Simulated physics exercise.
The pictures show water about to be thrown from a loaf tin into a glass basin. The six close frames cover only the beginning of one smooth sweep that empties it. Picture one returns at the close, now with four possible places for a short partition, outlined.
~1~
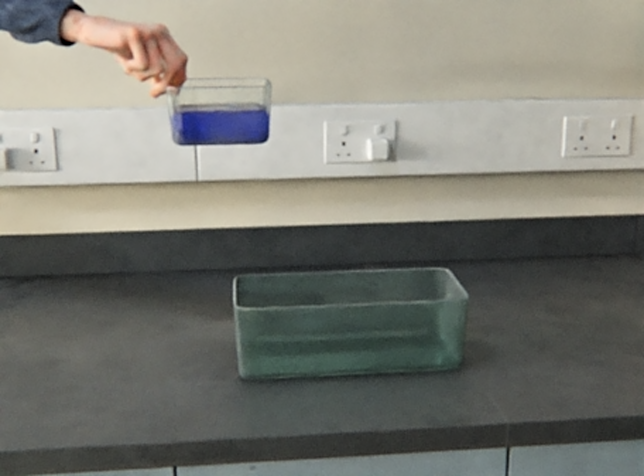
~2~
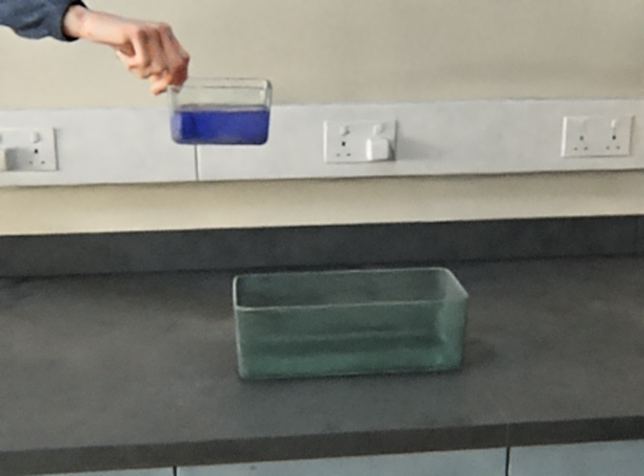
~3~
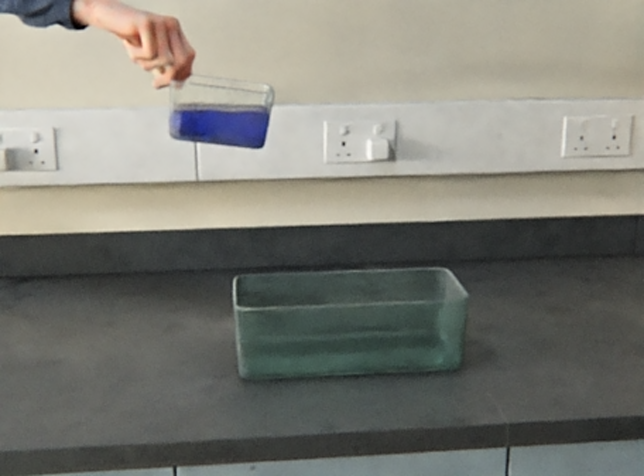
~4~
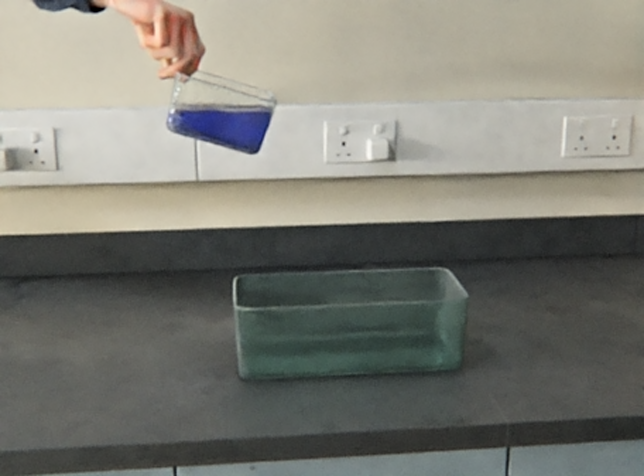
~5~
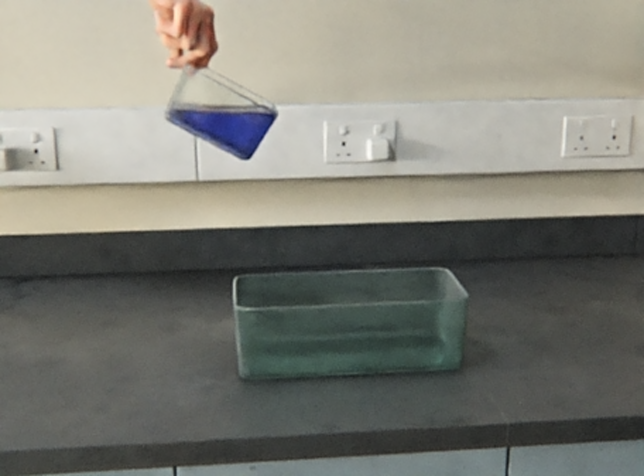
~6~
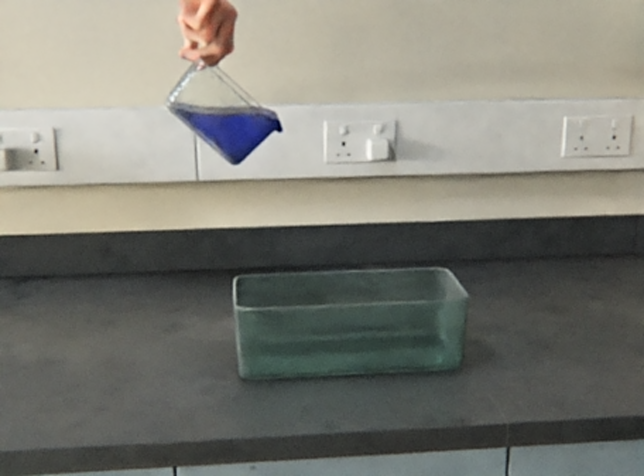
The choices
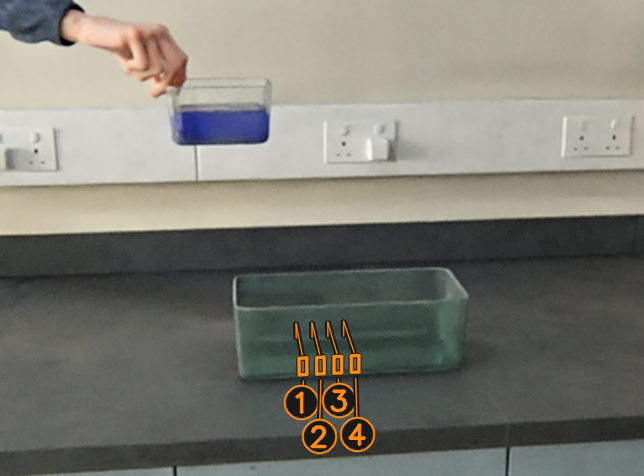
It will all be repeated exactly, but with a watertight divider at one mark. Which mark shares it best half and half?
Best: 3.
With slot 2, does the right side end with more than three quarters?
No.
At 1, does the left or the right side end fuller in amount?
The right one.
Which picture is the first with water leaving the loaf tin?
Picture 6.
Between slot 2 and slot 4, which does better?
It is 2.
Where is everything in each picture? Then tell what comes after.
In the first frame, upright, lip at (268, 81); basin from (239, 377) to (463, 366); nothing has left yet.
In the second frame, tipped about 2°, lip at (269, 83); nothing has left yet.
In the third frame, tipped about 8°, lip at (271, 88); nothing has left yet.
In the fourth frame, tipped about 17°, lip at (274, 97); nothing has left yet.
In the fifth frame, tipped about 30°, lip at (276, 109); nothing has left yet.
In the sixth frame, tipped about 43°, lip at (274, 122); water is over the lip, down to (279, 126).
On the marked copy, 1 at (303, 380); 2 at (320, 379); 3 at (338, 378); 4 at (355, 377).
With 1, about 14 % ends left of the wall and 82 % right of it; 3 % is lost outside.
With 2, about 36 % ends left of the wall and 59 % right of it; 4 % is lost outside.
With 3, about 49 % ends left of the wall and 48 % right of it; 3 % is lost outside.
With 4, about 78 % ends left of the wall and 18 % right of it; 4 % is lost outside.
